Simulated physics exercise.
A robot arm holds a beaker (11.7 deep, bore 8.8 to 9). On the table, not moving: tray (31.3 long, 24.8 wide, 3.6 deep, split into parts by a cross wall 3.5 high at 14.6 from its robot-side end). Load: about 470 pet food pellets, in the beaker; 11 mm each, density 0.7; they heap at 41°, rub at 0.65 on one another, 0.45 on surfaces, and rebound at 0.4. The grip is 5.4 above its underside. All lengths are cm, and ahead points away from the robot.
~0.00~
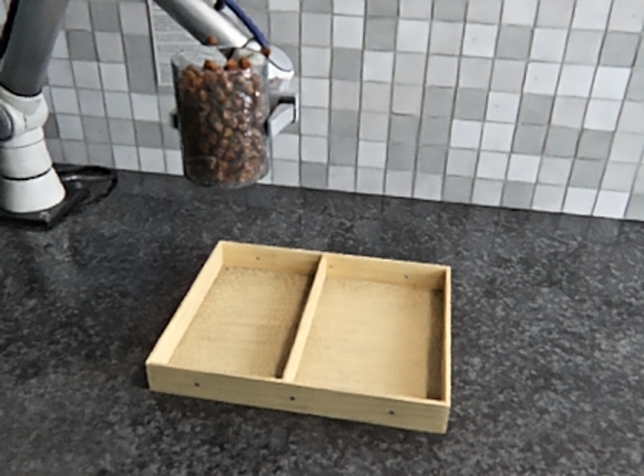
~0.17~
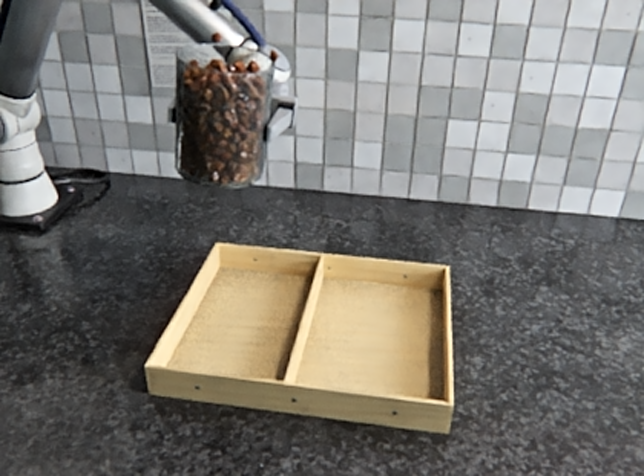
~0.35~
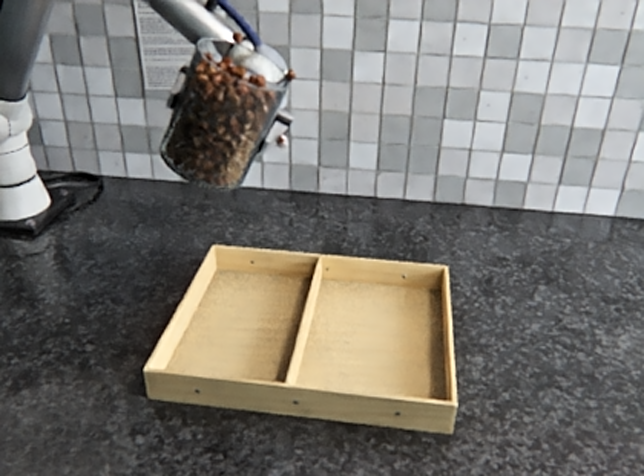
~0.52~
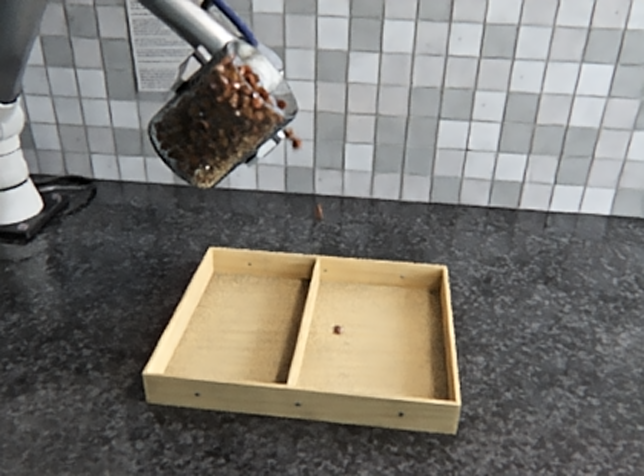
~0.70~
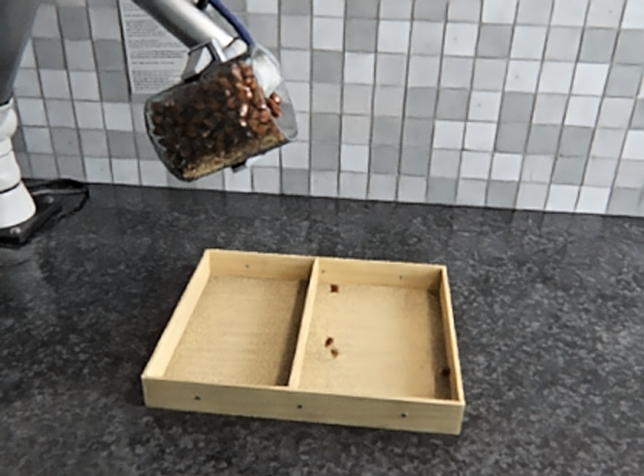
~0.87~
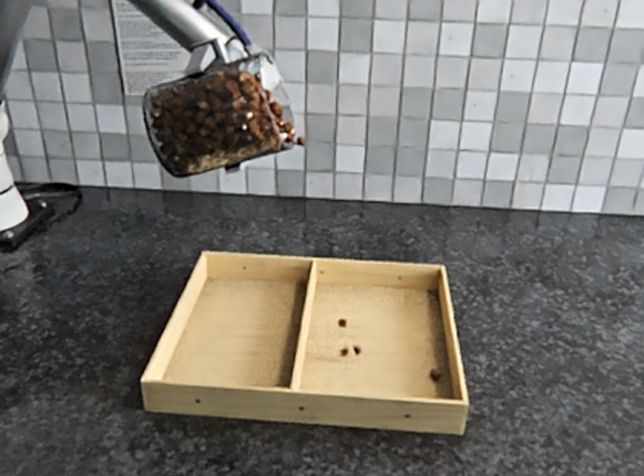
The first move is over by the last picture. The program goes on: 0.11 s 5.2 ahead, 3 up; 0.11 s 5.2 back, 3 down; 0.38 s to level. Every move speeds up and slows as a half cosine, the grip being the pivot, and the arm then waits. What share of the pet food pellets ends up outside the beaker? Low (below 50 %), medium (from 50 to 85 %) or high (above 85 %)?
Outside the beaker the share is medium, from 50 to 85 %.
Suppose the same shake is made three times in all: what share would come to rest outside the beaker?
It would be near 85 per cent.
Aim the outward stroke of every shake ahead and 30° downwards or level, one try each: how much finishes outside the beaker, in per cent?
About 20 and 35 per cent.
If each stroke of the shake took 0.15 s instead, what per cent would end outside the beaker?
It would be near 35 per cent.
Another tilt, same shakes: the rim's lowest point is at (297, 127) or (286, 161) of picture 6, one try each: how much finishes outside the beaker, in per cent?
Some 40 and 95 per cent.
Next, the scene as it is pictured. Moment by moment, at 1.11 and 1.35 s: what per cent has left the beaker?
In turn: 55, 70.
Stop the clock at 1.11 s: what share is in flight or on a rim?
Some 54 per cent.
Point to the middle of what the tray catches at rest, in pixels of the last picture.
Near (387, 341).
After 1.11 s, tilted 71° forward, highest piece 31 above the table; 213 in the beaker, 5 in the far-side part, 251 in flight or on a rim.
After 1.35 s, tilted 16° forward, highest piece 32 above the table; 265 in the far-side part, 144 in the beaker, 39 on the table or floor, 1 in the robot-side part, 20 in flight or on a rim.
After 1.67 s, level, highest piece 29 above the table; 271 in the far-side part, 144 in the beaker, 53 on the table or floor, 1 in the robot-side part.
After 2.72 s, level, highest piece 29 above the table; 271 in the far-side part, 144 in the beaker, 53 on the table or floor, 1 in the robot-side part.
In the end, 271 in the far-side part, 144 in the beaker, 53 on the table or floor, 1 in the robot-side part. That is 69 % outside the beaker.
